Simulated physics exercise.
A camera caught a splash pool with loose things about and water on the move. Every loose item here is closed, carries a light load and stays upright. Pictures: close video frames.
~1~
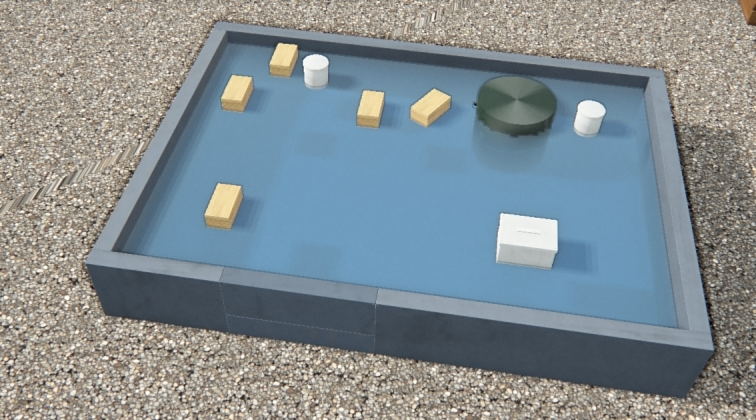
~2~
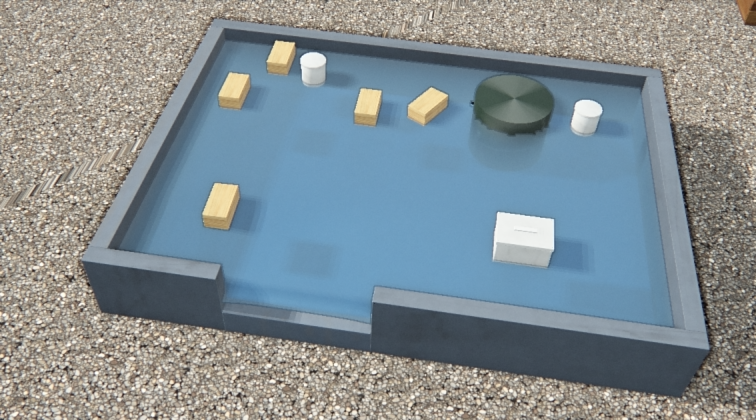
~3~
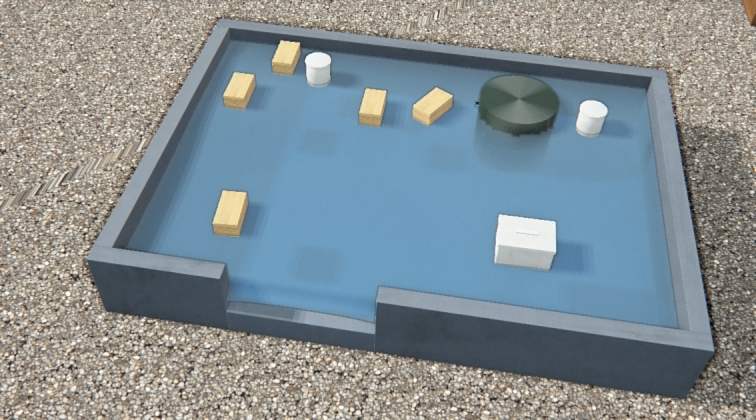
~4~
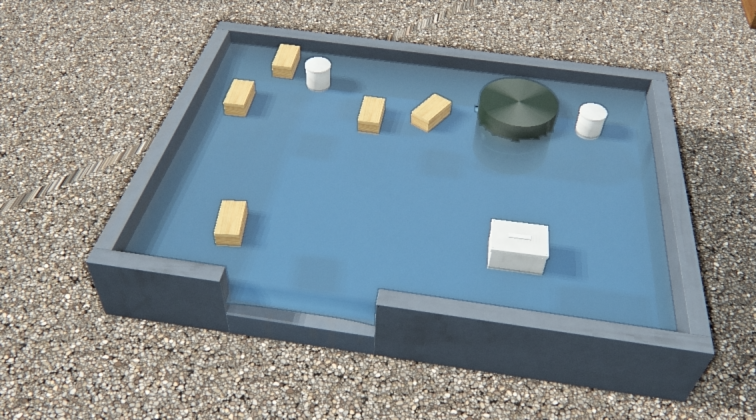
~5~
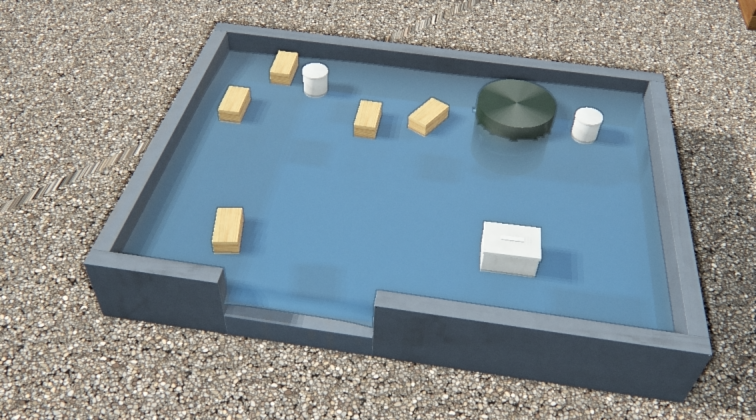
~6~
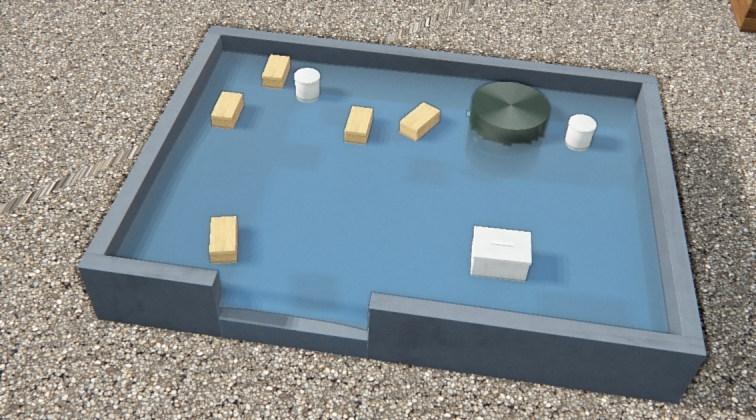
The clip opens on a blue pool with grey walls, where tan blocks, white containers and a round dark green object float. A section of the front wall then disappears, leaving a low gap, and the floating things drift slightly toward the front, the white box also edging left.
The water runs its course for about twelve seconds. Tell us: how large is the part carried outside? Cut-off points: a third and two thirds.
Less than a third.
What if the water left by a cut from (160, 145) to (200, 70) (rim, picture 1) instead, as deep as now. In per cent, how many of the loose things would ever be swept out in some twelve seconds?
40 per cent or so.
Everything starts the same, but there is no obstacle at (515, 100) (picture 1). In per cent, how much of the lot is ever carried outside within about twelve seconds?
Share: 20 %.
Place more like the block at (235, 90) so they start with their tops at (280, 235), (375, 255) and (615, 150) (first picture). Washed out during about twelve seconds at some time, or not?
Exits, exits, remains.
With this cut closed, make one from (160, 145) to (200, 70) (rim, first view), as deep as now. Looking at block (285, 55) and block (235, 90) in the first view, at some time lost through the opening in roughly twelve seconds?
So the first is lost and the second is lost.
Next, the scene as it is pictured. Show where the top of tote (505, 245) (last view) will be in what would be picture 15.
It should be near (463, 256).
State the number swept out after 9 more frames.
I reckon 1.
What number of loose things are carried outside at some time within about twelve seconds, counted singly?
Count: 2.
A moment on, 0 of 8 are out; 8 afloat.
Next, 1 of 8 are out; 7 afloat.
Later, 1 of 8 are out; 7 afloat.
In the end, 2 of 8 are out; 6 afloat.
